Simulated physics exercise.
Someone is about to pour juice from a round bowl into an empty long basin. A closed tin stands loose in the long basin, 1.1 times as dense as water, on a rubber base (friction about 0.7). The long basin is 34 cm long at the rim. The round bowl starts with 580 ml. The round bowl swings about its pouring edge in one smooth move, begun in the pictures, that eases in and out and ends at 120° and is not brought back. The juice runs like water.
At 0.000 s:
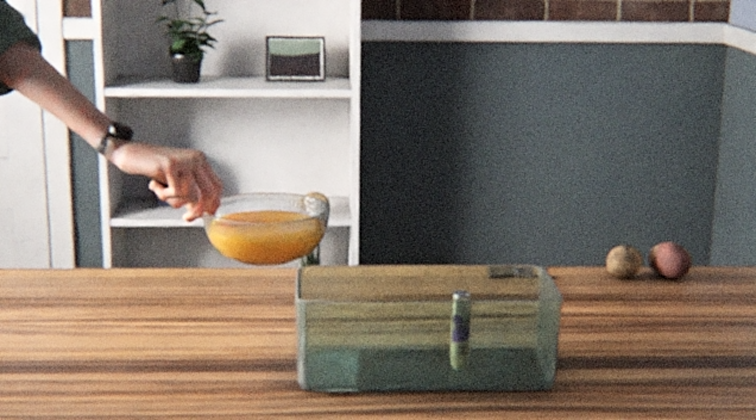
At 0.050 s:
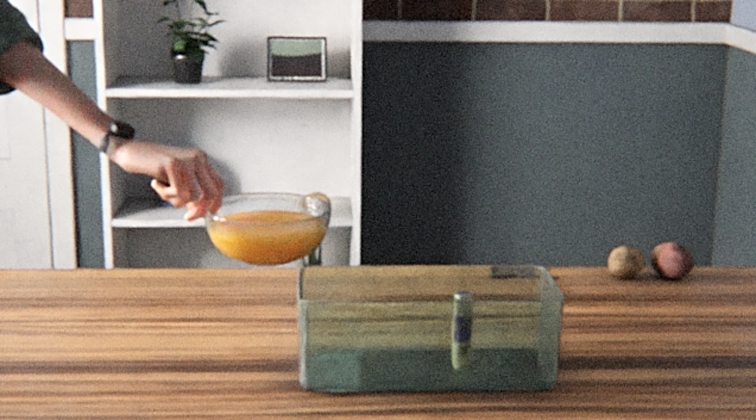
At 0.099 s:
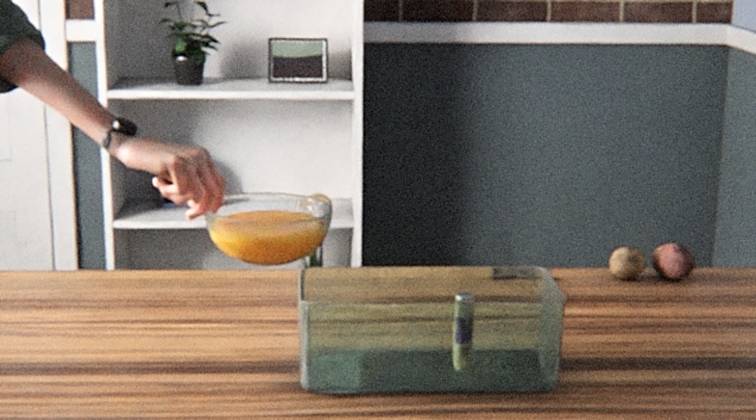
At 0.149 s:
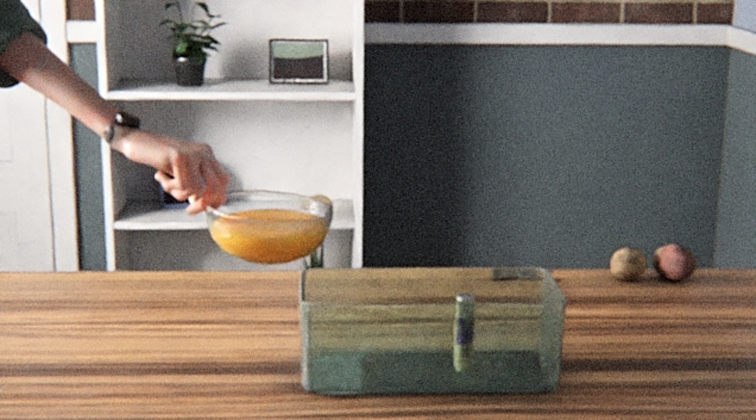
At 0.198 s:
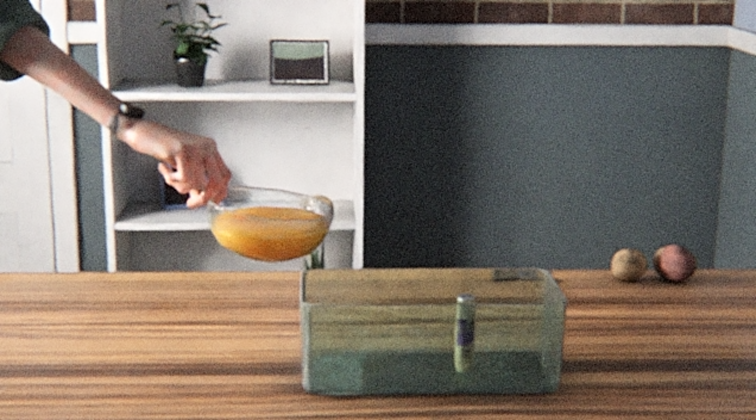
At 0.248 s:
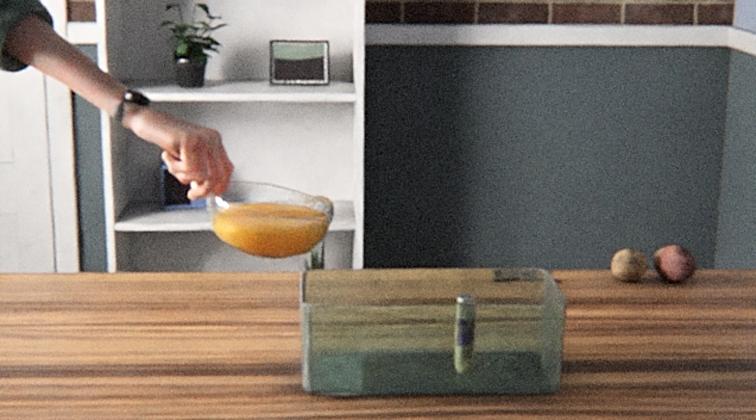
The footage shows a hand holding a round glass bowl of orange juice above the left end of a clear long basin with a small tin standing inside, then slowly tilting the bowl slightly to the right.
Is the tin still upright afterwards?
It keeps standing.
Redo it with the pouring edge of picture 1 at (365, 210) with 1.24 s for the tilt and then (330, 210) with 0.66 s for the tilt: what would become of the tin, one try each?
First it falls; then it falls.
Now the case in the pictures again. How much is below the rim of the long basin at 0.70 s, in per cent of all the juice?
Near 14 in a hundred.
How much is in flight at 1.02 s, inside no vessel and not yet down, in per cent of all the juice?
About 5 per cent.
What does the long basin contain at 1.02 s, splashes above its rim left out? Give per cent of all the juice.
About 94 per cent.
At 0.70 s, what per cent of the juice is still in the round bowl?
Some 42 per cent.
After 0.70 s the tilt is 71° and 42 per cent is still to pour; the tin stands where it began.
After 1.02 s the tilt is 111° and 0 per cent is still to pour; the tin stands where it began.
After 1.37 s the tilt is 120° and 0 per cent is still to pour; the tin stands where it began.
After 1.74 s the tilt is 120° and 0 per cent is still to pour; the tin stands where it began.
In the end the tin stands where it began.
